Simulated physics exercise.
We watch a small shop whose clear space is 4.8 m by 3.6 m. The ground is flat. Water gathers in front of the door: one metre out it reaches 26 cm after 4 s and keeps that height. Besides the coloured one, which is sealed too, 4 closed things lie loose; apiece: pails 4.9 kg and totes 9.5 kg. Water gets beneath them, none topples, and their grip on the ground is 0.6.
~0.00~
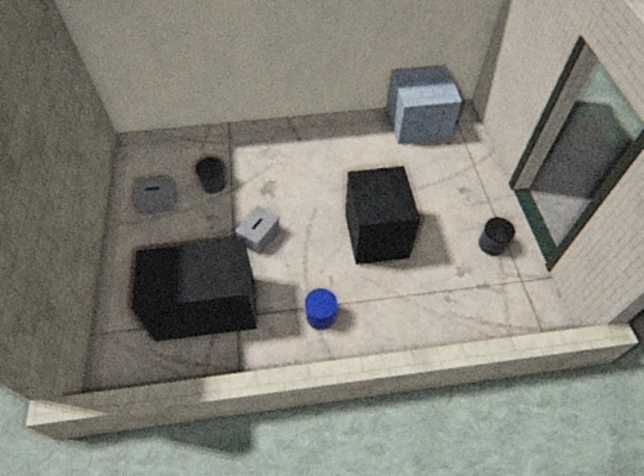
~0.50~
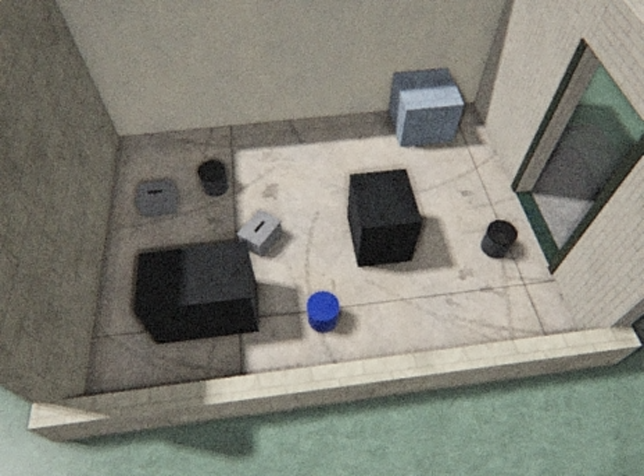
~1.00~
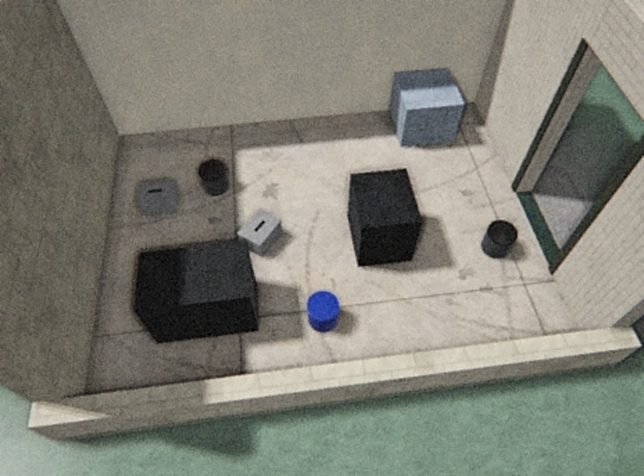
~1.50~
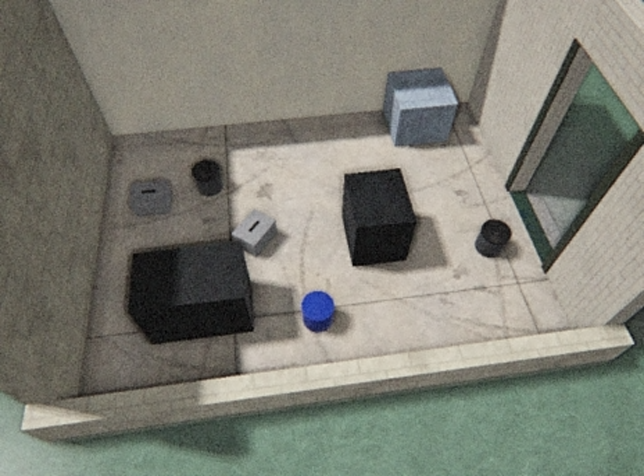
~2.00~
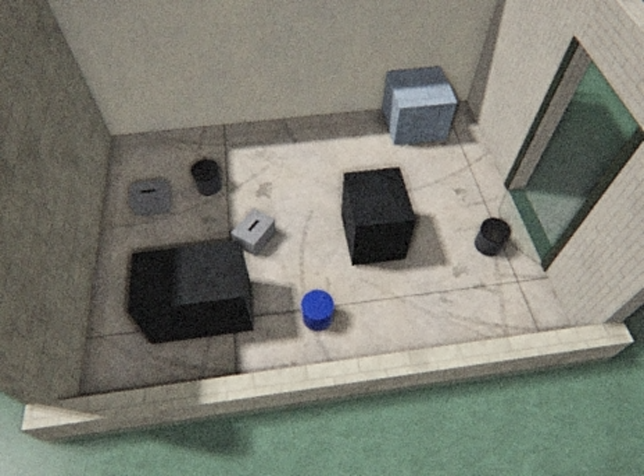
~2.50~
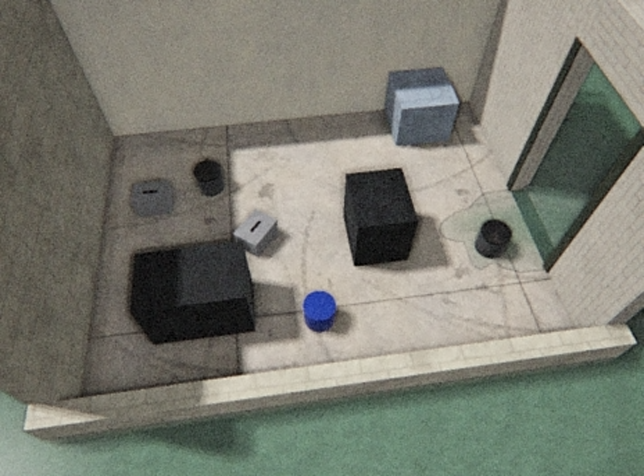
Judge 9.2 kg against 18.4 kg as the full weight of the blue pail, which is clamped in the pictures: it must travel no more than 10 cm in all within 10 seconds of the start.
For it, only the larger load is enough.
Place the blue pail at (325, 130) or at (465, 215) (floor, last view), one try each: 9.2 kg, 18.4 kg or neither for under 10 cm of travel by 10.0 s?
In that order: It takes the larger; neither holds.
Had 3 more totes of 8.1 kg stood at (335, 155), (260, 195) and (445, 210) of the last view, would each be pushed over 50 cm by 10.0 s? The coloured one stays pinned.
In that order: More, under, past it.
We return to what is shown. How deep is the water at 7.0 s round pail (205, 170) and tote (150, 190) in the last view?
About 3 and 2 cm.
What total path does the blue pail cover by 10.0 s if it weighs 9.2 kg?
About 30 cm.
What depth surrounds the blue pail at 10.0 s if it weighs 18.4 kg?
Roughly 9 cm.
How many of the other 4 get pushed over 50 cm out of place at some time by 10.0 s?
2 of them.
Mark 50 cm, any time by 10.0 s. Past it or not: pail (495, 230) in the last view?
Answer: More.
After 3.5 s the blue pail would be 0 cm from its start with 9.2 kg and 0 cm from its start with 18.4 kg; 0 cm of water round it then.
After 4.5 s the blue pail would be 0 cm from its start with 9.2 kg and 0 cm from its start with 18.4 kg; 0 cm of water round it then.
After 7.0 s the blue pail would be 8 cm from its start with 9.2 kg and 0 cm from its start with 18.4 kg; 8 cm of water round it then.
After 10.0 s the blue pail would be 26 cm from its start with 9.2 kg and 0 cm from its start with 18.4 kg; 9 cm of water round it then.
